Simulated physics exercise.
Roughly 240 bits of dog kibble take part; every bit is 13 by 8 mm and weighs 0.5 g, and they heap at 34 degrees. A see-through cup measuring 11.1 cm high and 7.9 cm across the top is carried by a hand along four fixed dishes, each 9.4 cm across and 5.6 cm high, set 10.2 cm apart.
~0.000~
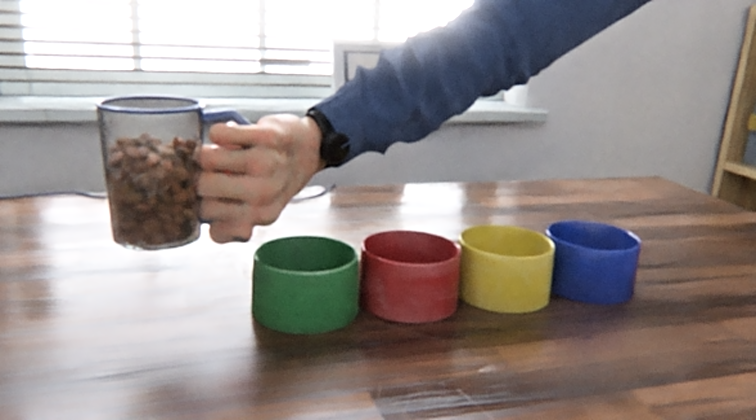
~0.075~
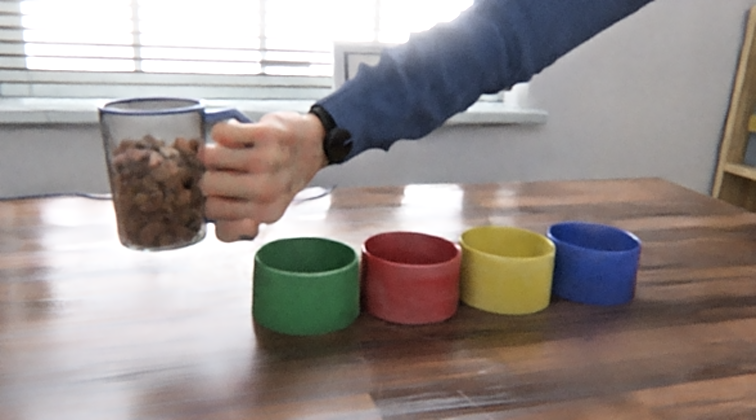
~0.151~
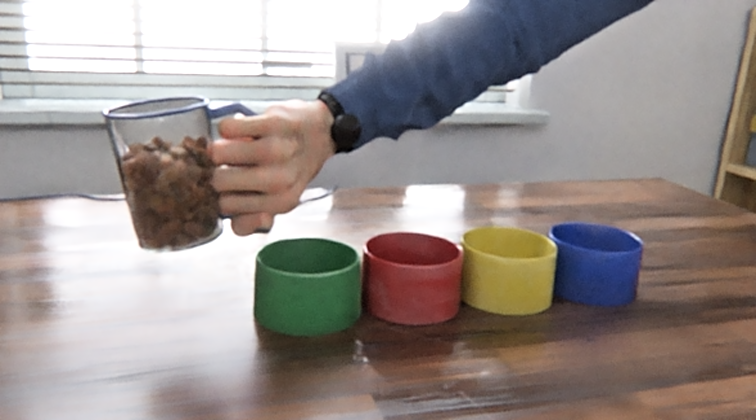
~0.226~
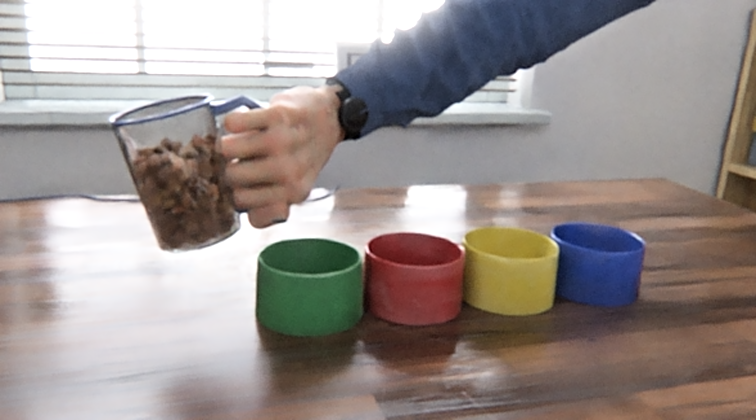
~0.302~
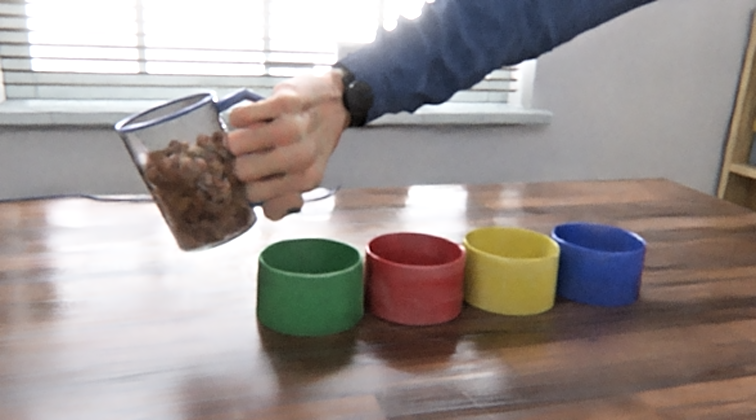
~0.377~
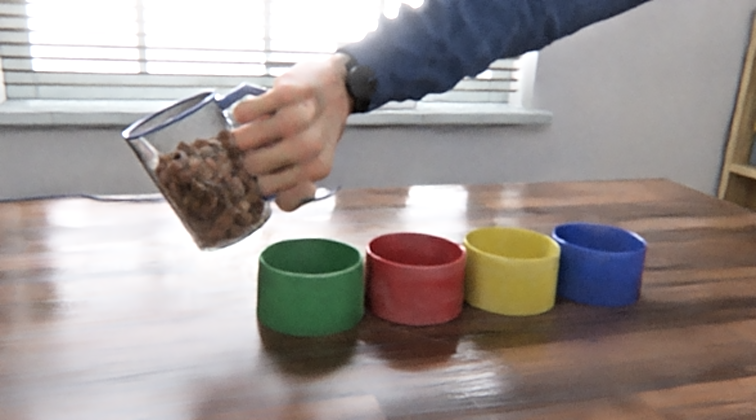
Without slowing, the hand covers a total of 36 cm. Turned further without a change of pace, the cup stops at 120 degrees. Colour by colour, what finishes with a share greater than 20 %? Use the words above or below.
Red - below; blue - below; green - above; yellow - below; counter - below.
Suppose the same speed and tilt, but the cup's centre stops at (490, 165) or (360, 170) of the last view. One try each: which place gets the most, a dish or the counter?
Try 1 - green; try 2 - green.
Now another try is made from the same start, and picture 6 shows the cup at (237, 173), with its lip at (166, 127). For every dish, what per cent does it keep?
Per cent kept: Red 0, blue 0, green 0, yellow 90.
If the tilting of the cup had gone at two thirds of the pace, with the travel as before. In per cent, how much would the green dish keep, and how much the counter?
In that case the green dish gets 20 and the counter gets 10.
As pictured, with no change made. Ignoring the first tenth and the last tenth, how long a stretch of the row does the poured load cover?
I'd put it near 6 cm.
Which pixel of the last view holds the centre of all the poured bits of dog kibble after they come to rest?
Somewhere near (311, 284) in the last picture.
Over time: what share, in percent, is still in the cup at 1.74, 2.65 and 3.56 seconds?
Close to 30, 0 and 0 per cent respectively.
Then, at 1.74 s, tilt 120 degrees; cup holds 30 %, green 65 %.
After 2.65 s, tilt 120 degrees; cup holds 0 %, green 90 %.
After 3.56 s, tilt 120 degrees; cup holds 0 %, green 90 %.
At rest (3.9 s), red 0 %, blue 0 %, green 90 %, yellow 0 %, counter 10 %.
